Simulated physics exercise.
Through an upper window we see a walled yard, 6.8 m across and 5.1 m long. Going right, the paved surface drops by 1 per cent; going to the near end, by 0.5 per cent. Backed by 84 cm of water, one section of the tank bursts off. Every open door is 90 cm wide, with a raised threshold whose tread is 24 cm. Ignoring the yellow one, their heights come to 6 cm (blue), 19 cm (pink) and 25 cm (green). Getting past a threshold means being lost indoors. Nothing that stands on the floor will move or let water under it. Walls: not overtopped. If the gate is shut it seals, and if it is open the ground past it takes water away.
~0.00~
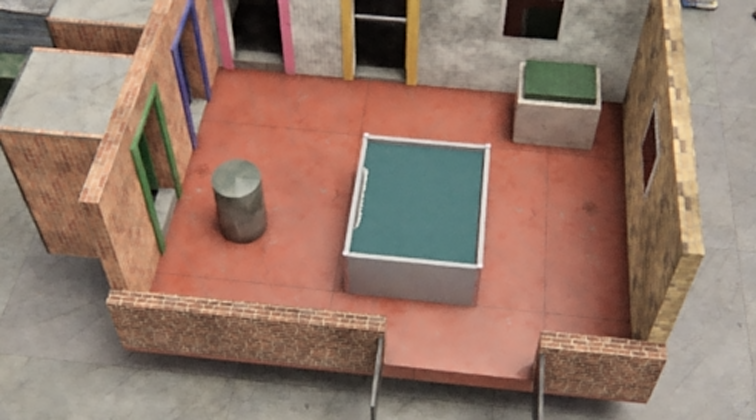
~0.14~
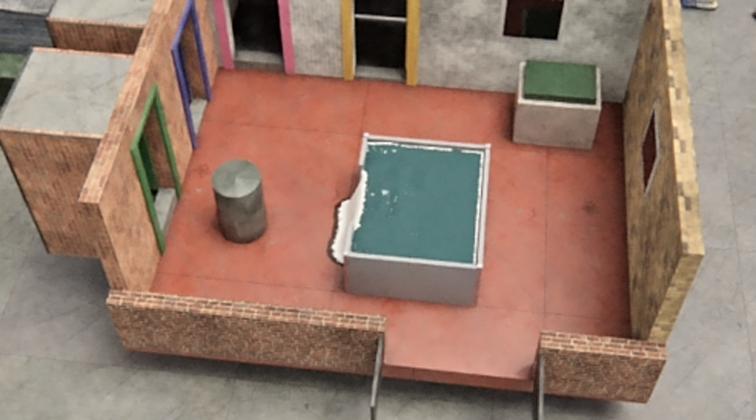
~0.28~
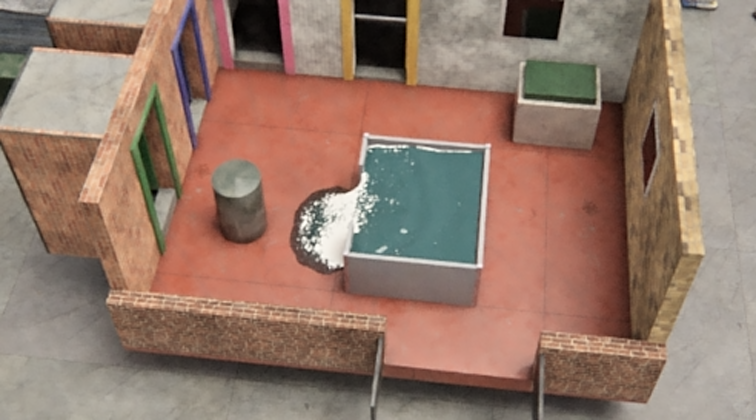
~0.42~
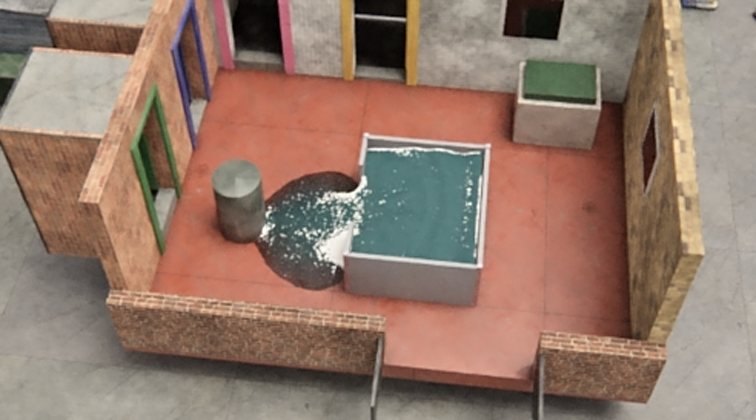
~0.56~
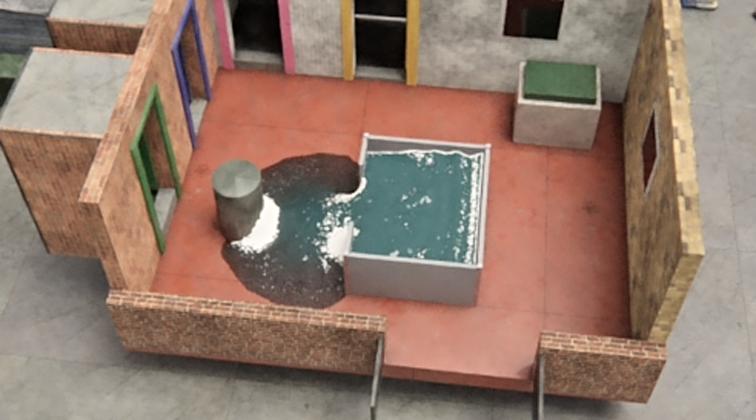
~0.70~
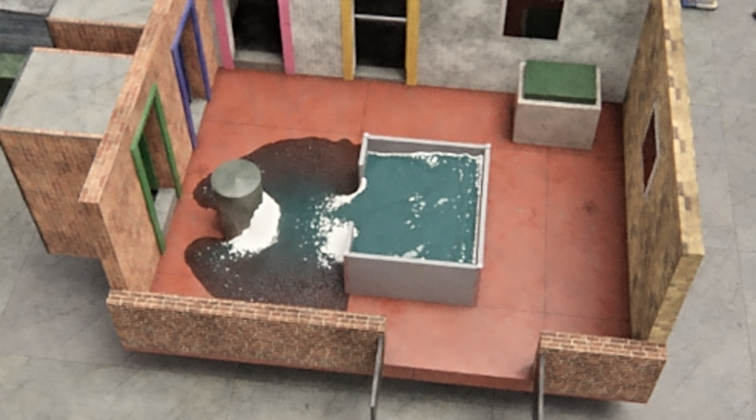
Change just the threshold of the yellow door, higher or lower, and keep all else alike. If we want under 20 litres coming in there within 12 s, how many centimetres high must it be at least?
About 6 centimetres.
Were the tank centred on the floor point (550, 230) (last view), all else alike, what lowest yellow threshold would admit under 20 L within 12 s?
In this case, 8.0 cm or so.
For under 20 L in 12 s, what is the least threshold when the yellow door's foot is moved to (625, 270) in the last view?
Minimum: Close to 10.0 cm.
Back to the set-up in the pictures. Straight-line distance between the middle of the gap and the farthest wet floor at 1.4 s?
About 3.6 m.
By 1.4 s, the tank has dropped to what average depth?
Around 54 cm on average.
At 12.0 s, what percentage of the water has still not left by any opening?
Around 78 per cent of the water.
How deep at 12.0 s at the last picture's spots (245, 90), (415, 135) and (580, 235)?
The depths come to about 6, 7 and 10 cm.
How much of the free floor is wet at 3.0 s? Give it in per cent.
About 45 per cent.
After 1.4 s water covers 35 % of the floor, deepest (51 cm) near (154, 323); it has not reached the yellow door.
After 3.0 s water covers 45 % of the floor, deepest (31 cm) near (216, 76); 5 cm at the yellow door, 0 litres in over its 8 cm threshold.
After 12.0 s water covers 100 % of the floor, deepest (13 cm) near (622, 317); 5 cm at the yellow door, 5 litres in over its 8 cm threshold.
At the yellow door as built, the water arrived by 2.4 s and peaked near 10 cm at 6.6 s.
With a threshold of 5 cm, 29 litres would have come in within the 12 s; with 6.5 cm, 13 litres. So under 20 litres takes about 6 cm.
